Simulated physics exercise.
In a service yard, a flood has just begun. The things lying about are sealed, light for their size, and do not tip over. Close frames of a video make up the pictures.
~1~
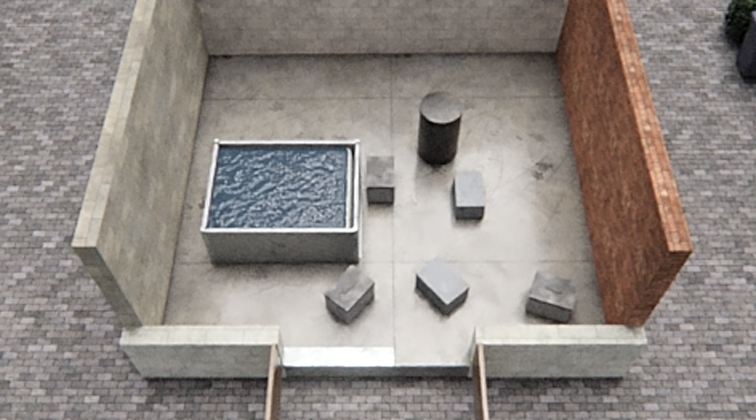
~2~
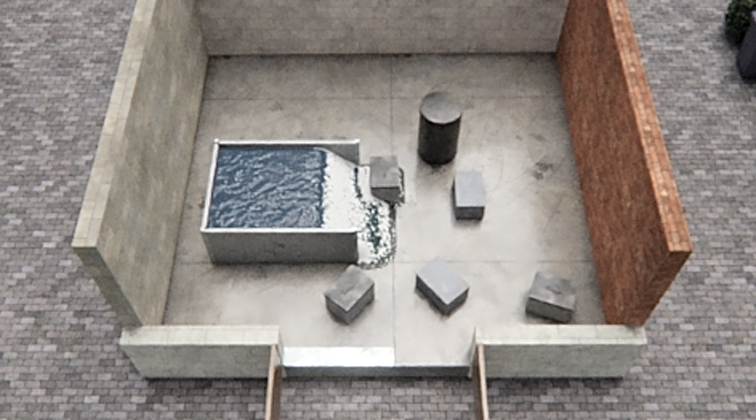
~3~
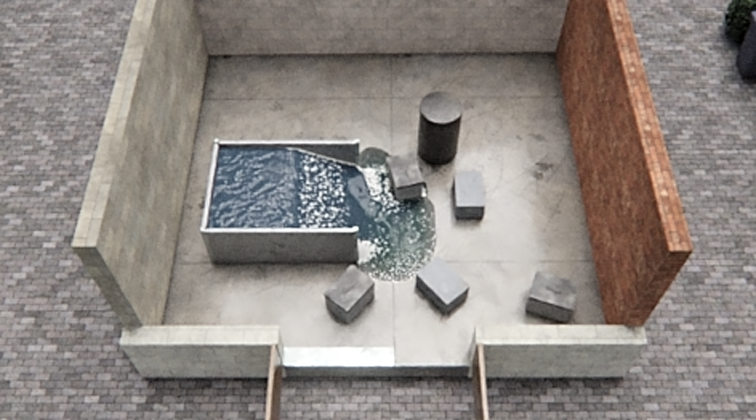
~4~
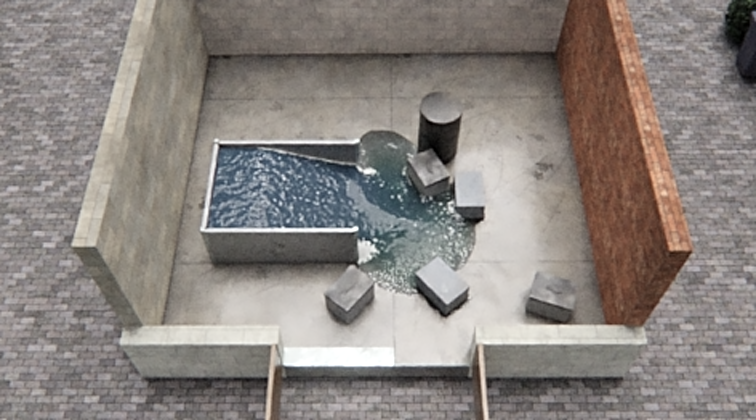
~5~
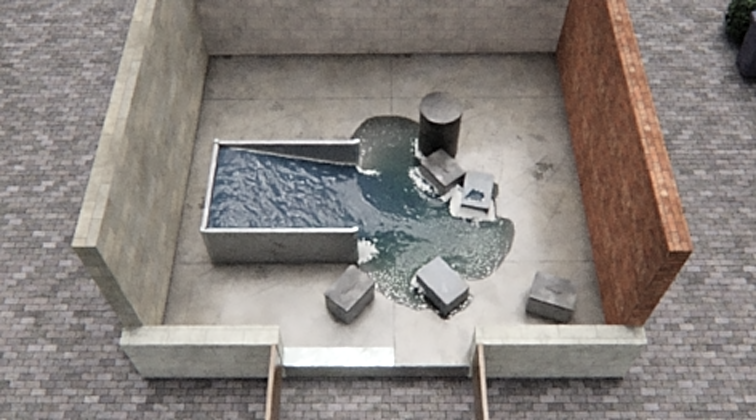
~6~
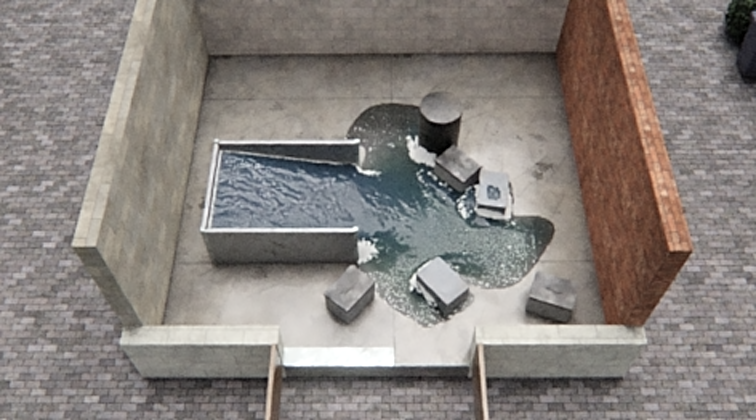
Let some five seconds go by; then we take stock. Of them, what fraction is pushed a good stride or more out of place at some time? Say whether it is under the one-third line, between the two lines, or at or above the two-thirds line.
It is at or above the two-thirds line.
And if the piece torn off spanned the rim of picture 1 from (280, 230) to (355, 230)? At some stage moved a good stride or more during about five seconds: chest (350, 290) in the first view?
Looking at how things go, I'd say it travelled at least that.
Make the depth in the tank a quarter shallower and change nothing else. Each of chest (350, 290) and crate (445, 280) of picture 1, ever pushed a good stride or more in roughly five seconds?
Fell short of it; covered that distance.
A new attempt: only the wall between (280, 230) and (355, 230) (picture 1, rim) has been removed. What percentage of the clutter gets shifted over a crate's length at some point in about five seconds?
Roughly 20 in a hundred.
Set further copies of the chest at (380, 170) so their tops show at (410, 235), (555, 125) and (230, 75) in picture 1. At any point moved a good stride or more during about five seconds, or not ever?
First driven off; second driven off; third falls short.
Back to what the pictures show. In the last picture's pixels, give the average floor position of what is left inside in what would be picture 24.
Near (453, 207).
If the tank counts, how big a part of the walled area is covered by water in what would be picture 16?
I'd call it close to 60 per cent.
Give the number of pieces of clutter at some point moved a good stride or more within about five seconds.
My tally gives 5.
A moment on, 2 of 5 are well off their spots; 0 afloat.
Next, 3 of 5 are well off their spots; 2 afloat.
Later, 3 of 5 are well off their spots; 3 afloat.
In the end, 5 of 5 are well off their spots, and 5 have been at some point; 0 afloat.
